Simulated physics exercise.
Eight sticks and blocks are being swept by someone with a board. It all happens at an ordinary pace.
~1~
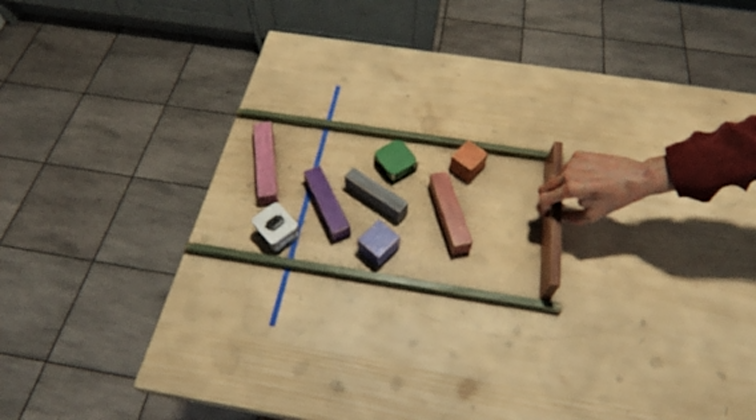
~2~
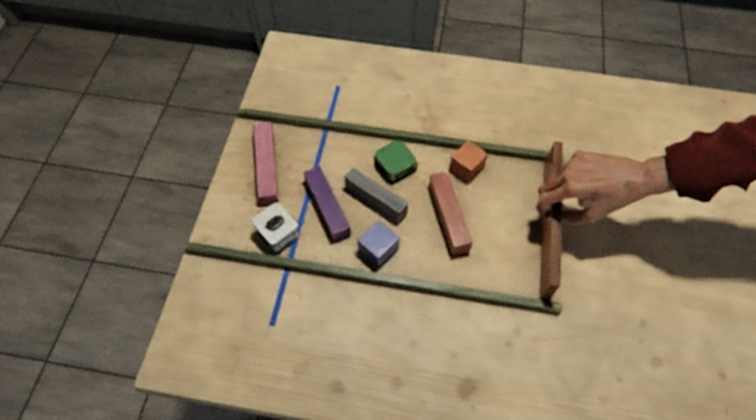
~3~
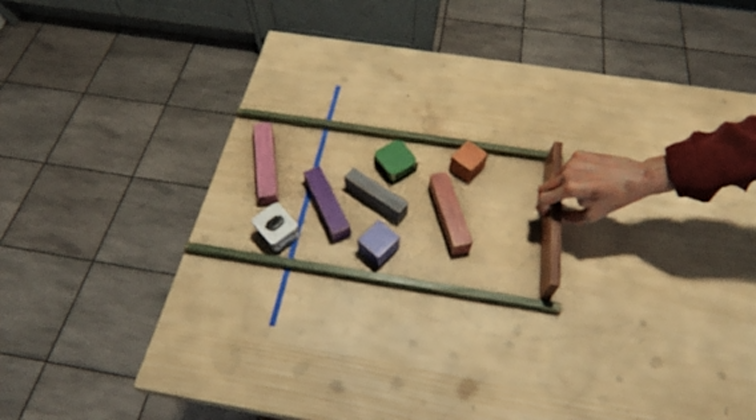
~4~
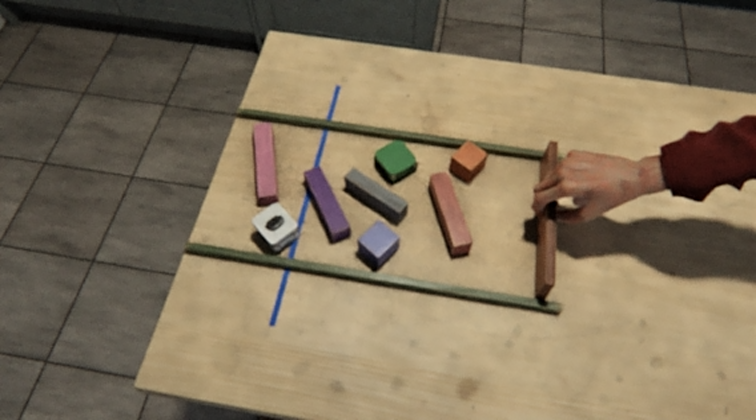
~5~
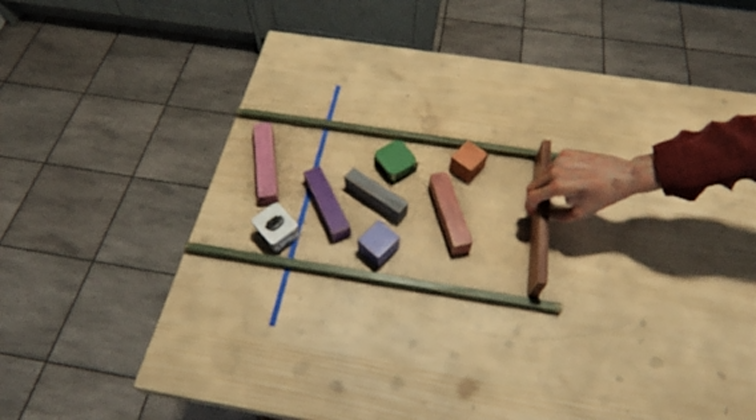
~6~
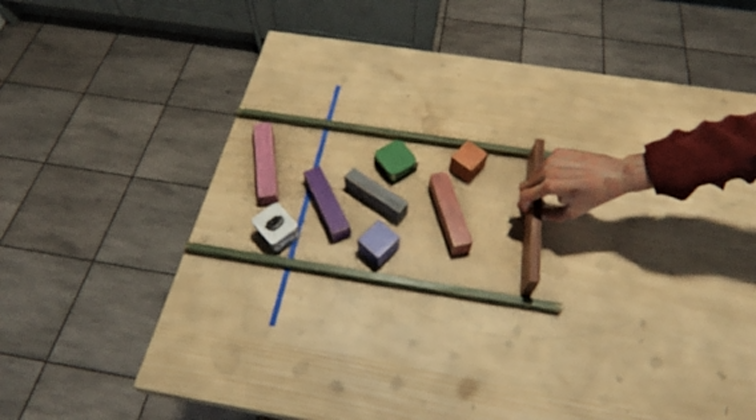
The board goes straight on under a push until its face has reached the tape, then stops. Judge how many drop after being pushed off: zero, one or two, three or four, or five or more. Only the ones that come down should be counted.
Number dropping: Zero.
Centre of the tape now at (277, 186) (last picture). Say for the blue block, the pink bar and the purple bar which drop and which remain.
Observed: Blue block not toppled; pink bar toppled; purple bar not toppled.
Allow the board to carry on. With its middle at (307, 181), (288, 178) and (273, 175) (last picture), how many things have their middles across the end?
Taking the places in turn, the counts are 0, 1 and 1.
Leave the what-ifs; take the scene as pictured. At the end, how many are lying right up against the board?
That comes to 3.
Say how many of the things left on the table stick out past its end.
The number would be 1.
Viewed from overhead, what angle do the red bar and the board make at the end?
Roughly 0° out of line.
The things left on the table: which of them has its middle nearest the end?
Answer: The pink bar.
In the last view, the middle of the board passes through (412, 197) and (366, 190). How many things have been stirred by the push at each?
Up to then 5, and up to the other point 6.
Early on, none off yet; pink bar at rest near (266, 162); white case at rest near (276, 229); purple bar at rest near (327, 203).
Finally, the number that fall off is zero.
